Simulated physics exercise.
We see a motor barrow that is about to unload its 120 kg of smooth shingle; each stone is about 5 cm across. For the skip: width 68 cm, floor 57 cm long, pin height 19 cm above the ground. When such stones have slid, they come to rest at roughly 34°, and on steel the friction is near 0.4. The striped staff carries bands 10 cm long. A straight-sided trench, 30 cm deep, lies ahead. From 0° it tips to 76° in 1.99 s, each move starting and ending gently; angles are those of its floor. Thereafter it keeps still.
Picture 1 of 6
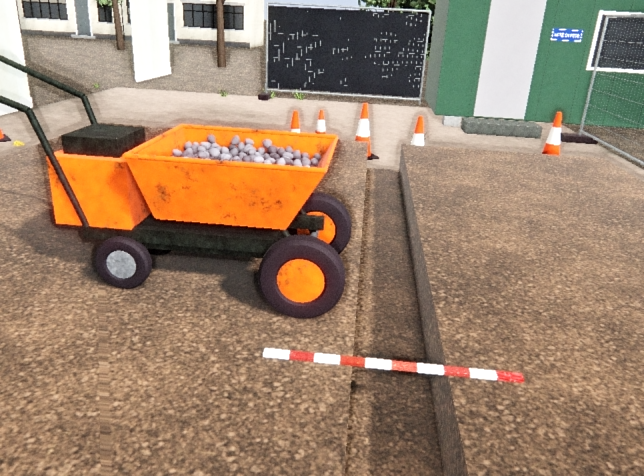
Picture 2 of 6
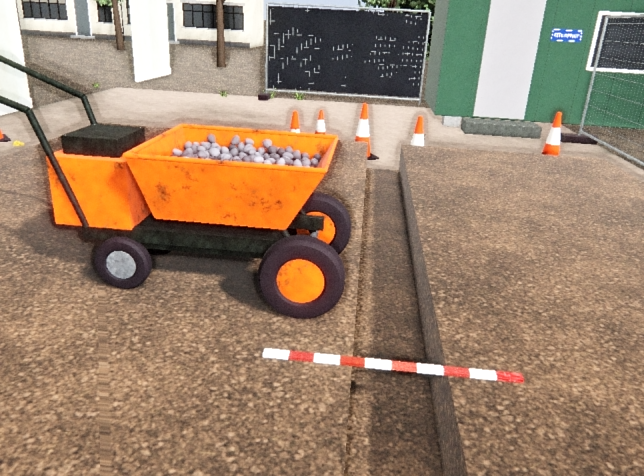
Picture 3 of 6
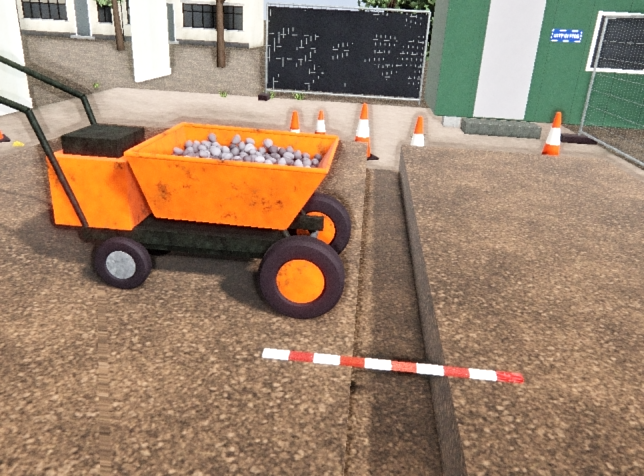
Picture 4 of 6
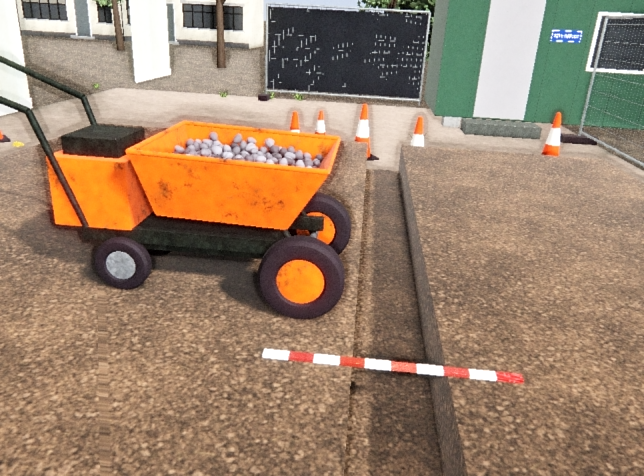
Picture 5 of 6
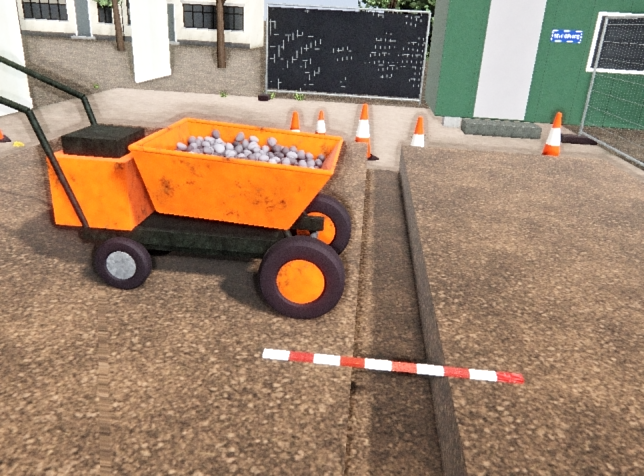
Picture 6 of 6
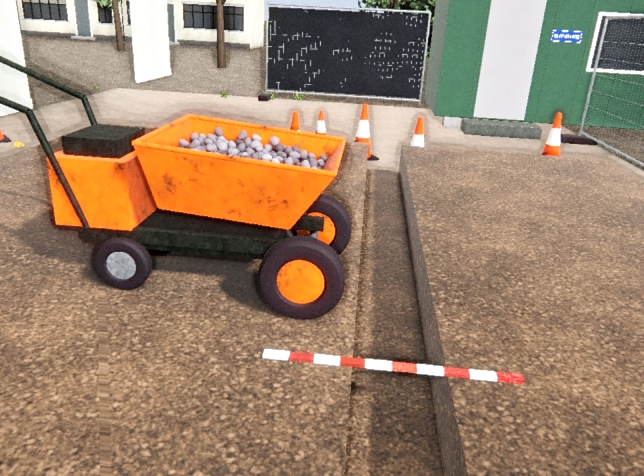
Orange skip of a motor barrow loaded with grey stones tilting slightly forward to the right beside a narrow trench.
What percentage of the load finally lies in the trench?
About 44 per cent.
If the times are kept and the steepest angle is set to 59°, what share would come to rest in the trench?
About 35 per cent would end up in the trench.
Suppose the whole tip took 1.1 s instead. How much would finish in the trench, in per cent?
Expected share: Around 30%.
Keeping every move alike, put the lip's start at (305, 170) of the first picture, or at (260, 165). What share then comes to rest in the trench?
Roughly 60 percent for the first, and 100 percent for the second.
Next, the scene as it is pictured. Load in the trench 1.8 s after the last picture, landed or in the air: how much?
Something like 15 in a hundred.
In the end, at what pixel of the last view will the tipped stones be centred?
Their middle ends up near (449, 295).
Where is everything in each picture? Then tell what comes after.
In the first frame, the skip is at 0°, its lip at (325, 171); the top of the load is at (233, 146).
The second frame shows lip at (325, 171), floor tilted 0°, highest stones at (233, 146).
The third frame shows lip at (326, 172), floor tilted 1°, highest stones at (228, 146).
In the fourth frame, the skip is at 2°, its lip at (328, 173); the top of the load is at (230, 145).
In the fifth frame, the skip is at 3°, its lip at (331, 174); the top of the load is at (232, 143).
The sixth frame shows lip at (335, 175), floor tilted 5°, highest stones at (229, 141).
Then, 1.2 s after the last picture the floor is at 64°, 96 % in the skip, 3 % in the trench, 1 % past the trench; the foremost stones are at (447, 273).
Then, 1.8 s after the last picture the floor is at 76°, 36 % in the skip, 15 % in the trench, 49 % past the trench; the foremost stones are at (572, 310).
Then, 2.1 s after the last picture the floor is at 76°, 15 % in the skip, 26 % in the trench, 59 % past the trench; the foremost stones are at (618, 303).
Then, 4.1 s after the last picture the floor is at 76°, 0 % in the skip, 44 % in the trench, 56 % past the trench; the foremost stones are at (639, 303).
